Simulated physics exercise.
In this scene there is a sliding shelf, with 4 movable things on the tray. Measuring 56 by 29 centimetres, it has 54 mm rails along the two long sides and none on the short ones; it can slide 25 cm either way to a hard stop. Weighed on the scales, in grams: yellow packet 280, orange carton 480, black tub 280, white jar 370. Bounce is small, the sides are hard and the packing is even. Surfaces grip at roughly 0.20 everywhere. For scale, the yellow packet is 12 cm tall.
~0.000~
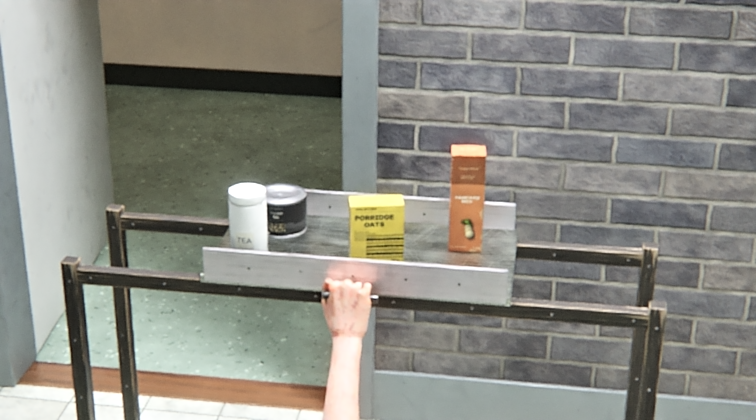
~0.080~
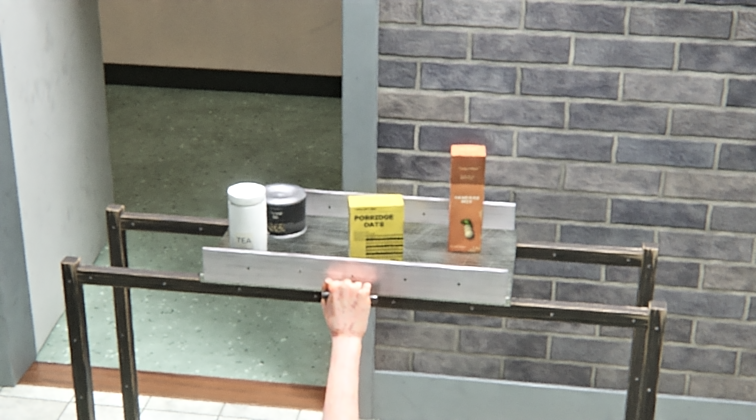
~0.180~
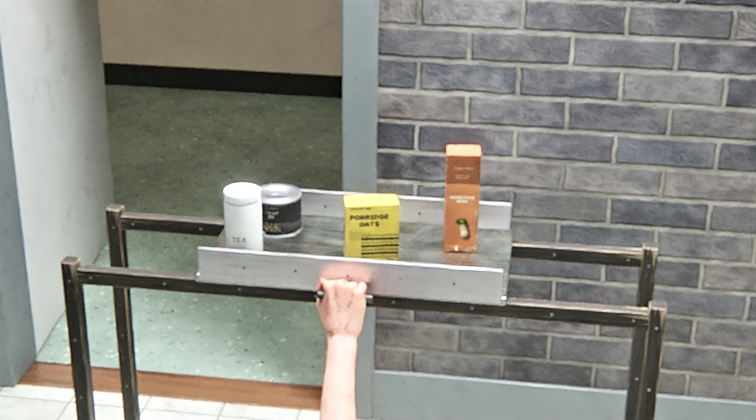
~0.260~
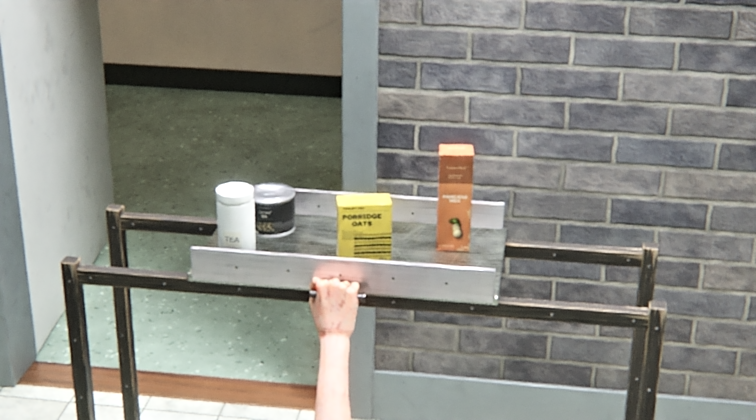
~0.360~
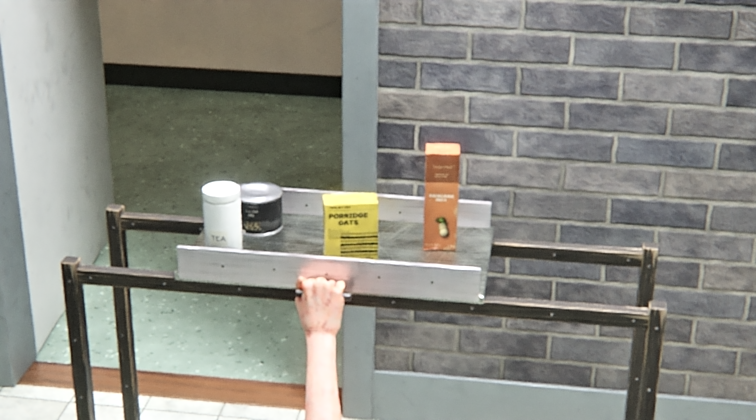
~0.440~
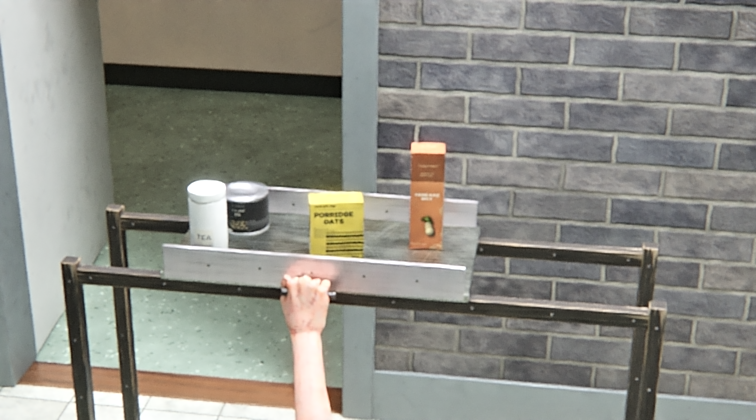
By a grey brick wall and an open doorway, a hand gripped a metal tray holding a white jar, black tub, yellow packet and orange carton, then slid it a short way left.
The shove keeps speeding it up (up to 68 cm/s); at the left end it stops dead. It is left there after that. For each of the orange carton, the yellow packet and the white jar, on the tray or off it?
As I see it, the orange carton does not escape the tray; the yellow packet does not escape the tray; the white jar escapes the tray.
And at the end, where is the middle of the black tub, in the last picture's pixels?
(105, 199).
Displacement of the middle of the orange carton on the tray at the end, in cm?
Around 11 centimetres.
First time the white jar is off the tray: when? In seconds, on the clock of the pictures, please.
Time: Roughly 0.9 s.
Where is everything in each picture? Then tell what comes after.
The first picture shows tray midway; orange carton (467, 199); yellow packet (376, 229); white jar (248, 227).
The second picture shows tray midway; black tub (281, 211).
The third picture shows tray moved 1 cm left; black tub (277, 210).
The fourth picture shows tray moved 2 cm left; black tub (270, 210).
The fifth picture shows tray moved 5 cm left; black tub (258, 209).
The sixth picture shows tray moved 8 cm left; orange carton (427, 196); yellow packet (336, 226); white jar (208, 224).
After 0.94 s, tray moved 25 cm left; white jar now off the tray; yellow packet moved 9 cm near (204, 217); orange carton moved 9 cm near (295, 187).
After 1.24 s, tray moved 25 cm left; black tub now off the tray; orange carton moved 11 cm near (283, 187); yellow packet moved 11 cm near (192, 216).
In the end (1.7 s), off the tray, black tub and white jar; not toppled but over 5 cm from the start, yellow packet and orange carton. In the last view, orange carton near (283, 187), yellow packet near (192, 216).
